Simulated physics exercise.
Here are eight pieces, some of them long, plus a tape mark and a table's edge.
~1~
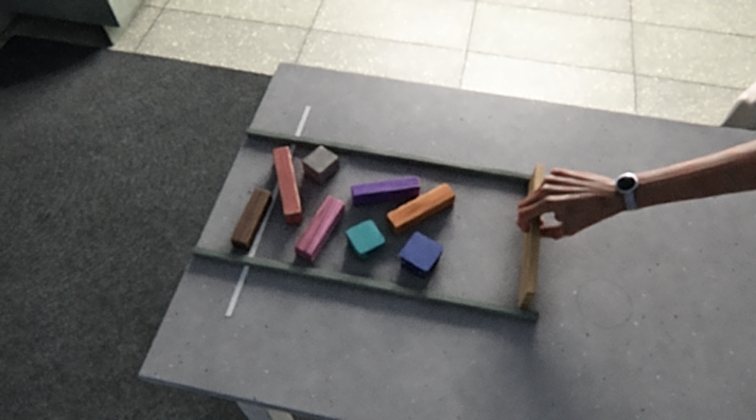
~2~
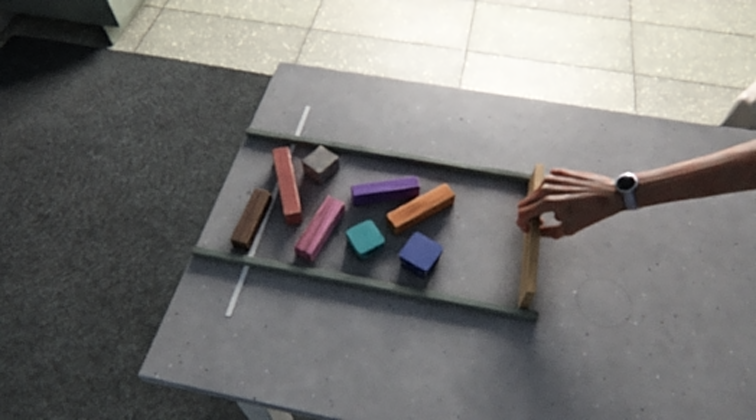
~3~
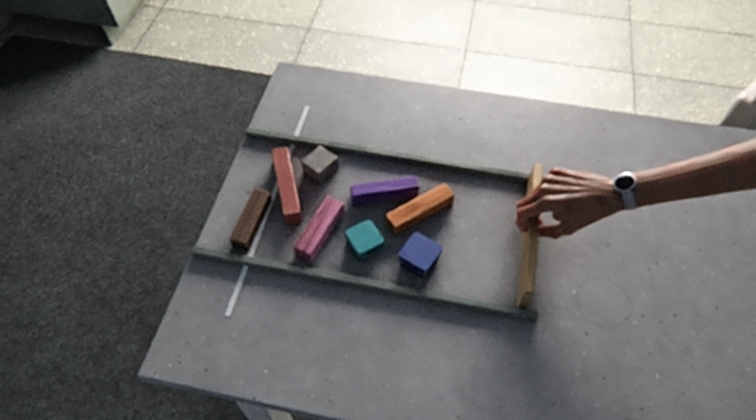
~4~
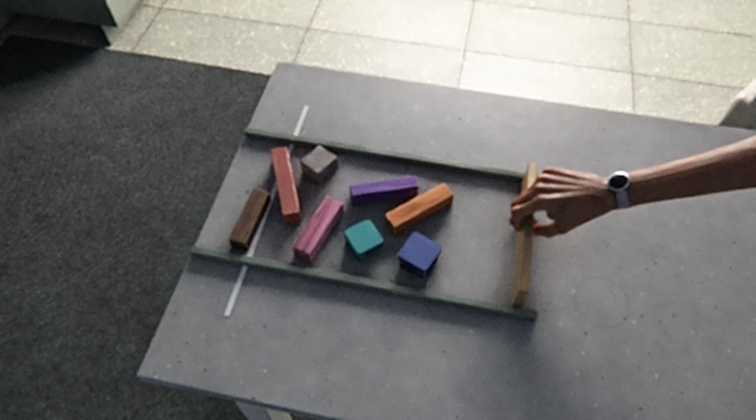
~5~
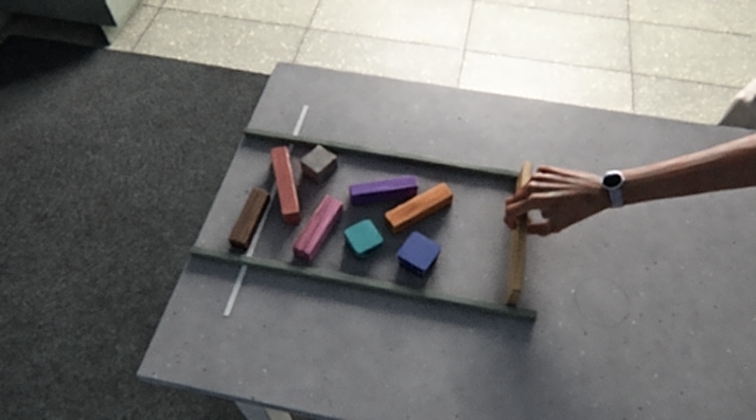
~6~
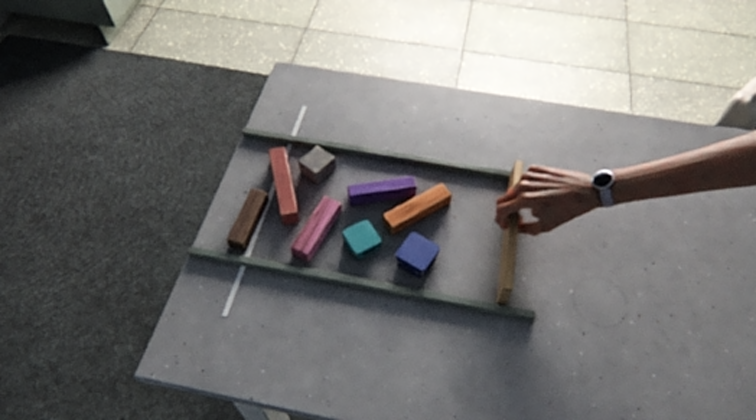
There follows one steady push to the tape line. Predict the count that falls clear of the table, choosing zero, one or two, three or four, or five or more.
The count is three or four.
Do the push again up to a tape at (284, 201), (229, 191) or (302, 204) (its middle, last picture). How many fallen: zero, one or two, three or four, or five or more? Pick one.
In that order: One to two; at least five; just one or two.
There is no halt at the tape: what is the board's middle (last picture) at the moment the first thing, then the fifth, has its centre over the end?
The middle sits near (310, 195) at the first moment and near (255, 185) at the second.
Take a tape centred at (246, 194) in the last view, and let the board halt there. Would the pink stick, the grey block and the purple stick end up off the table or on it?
The pink stick tumbles off, the grey block tumbles off, the purple stick stays on.
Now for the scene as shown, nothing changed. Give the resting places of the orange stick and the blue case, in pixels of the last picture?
The orange stick stops around (248, 187); the blue case around (239, 229).
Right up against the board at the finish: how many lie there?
It is in contact with 3.
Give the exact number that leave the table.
A count of exactly 3.
Soon after, none off yet; brown stick at rest near (249, 219); red bar at rest near (284, 185); grey block at rest near (317, 165).
Then, none off yet; brown stick moved a little near (232, 216); red bar moved a little near (264, 179); grey block moved a little near (310, 161).
At rest, the number that fall off is three or four; fallen, pink stick, red bar and brown stick.
